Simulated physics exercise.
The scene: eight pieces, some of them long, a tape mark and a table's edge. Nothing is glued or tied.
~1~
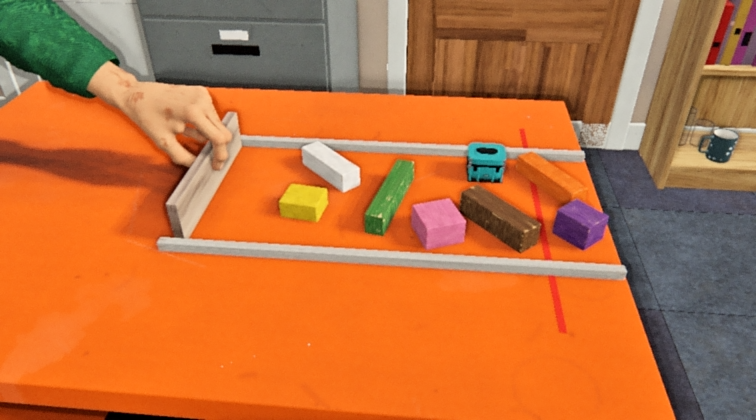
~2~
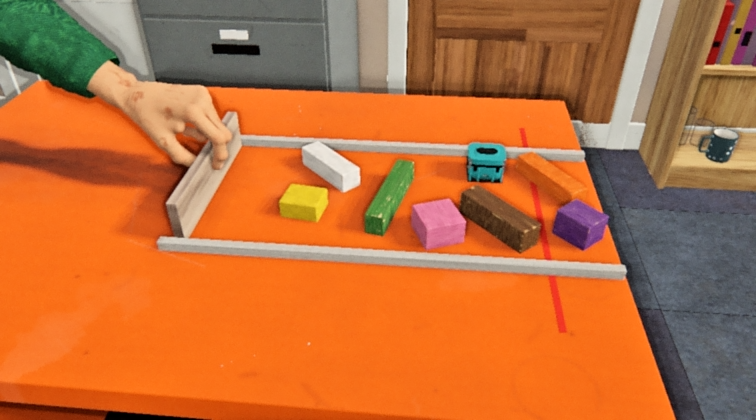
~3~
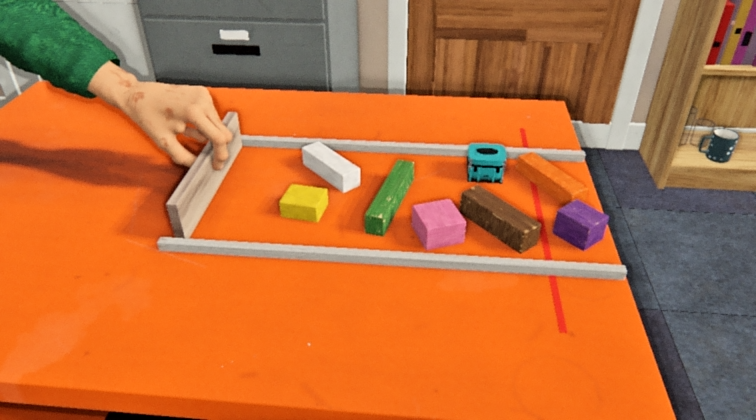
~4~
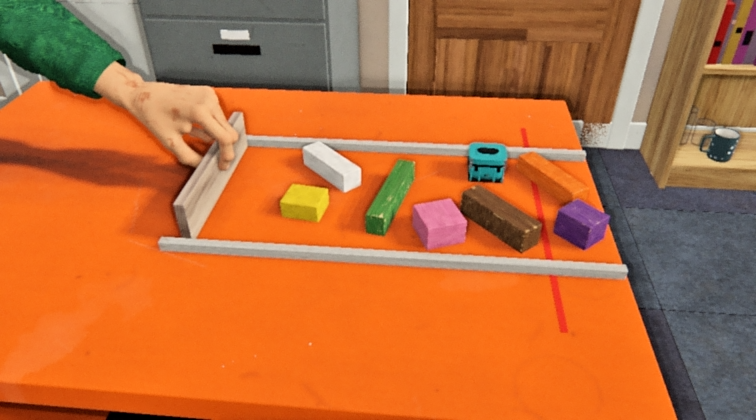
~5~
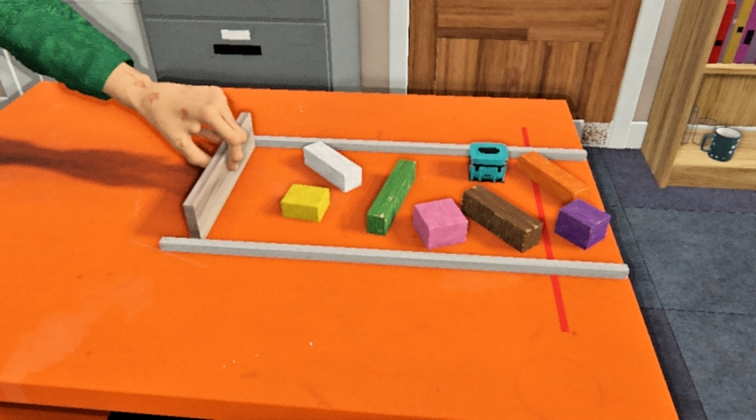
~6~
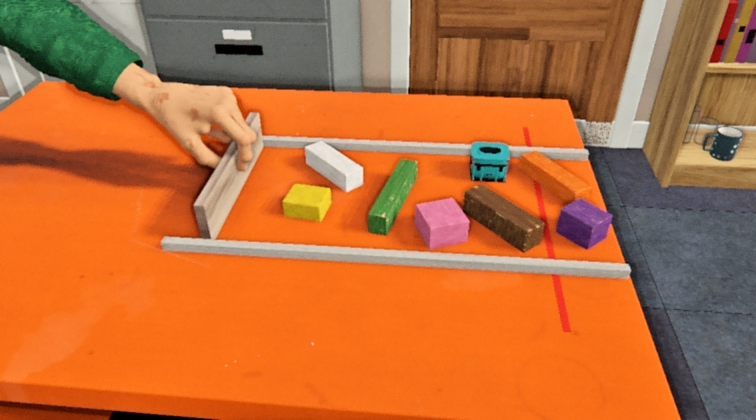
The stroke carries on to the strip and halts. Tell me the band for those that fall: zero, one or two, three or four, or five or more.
The number that fall off is three or four.
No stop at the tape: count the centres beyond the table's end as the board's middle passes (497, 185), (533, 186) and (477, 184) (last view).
Past the end: 1, 4 and 1.
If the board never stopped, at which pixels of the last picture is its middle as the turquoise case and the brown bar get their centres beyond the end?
Near (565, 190) and (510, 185).
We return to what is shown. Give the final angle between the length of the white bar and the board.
Some 0 degrees.
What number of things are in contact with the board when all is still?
2 of them.
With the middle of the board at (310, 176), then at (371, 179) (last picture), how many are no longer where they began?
First 2, then 4.
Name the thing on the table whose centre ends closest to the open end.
It is the green bar.
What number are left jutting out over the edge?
0 of them.
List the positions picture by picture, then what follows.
The first frame shows purple block (580, 224); orange bar (550, 179); brown bar (498, 218); board (209, 171); tape (538, 207).
The second frame shows orange bar (550, 179); board (209, 171).
The third frame shows brown bar (498, 218); green bar (391, 196).
The fourth frame shows purple block (581, 225); yellow block (305, 203).
The fifth frame shows orange bar (552, 178); turquoise case (488, 162).
The sixth frame shows purple block (583, 224); orange bar (553, 178); brown bar (502, 217); board (234, 172); tape (541, 206).
Soon after, none off yet; purple block at rest near (583, 224); orange bar at rest near (553, 178); brown bar at rest near (502, 217).
Then, none off yet; purple block at rest near (583, 224); orange bar at rest near (553, 178); brown bar moving near (511, 215).
Further on, none off yet; purple block tipped a little near (625, 217); orange bar moved a little near (567, 174); brown bar moved about its own width near (585, 214).
By the end, the number that fall off is three or four; fallen, pink block, brown bar, orange bar and purple block.
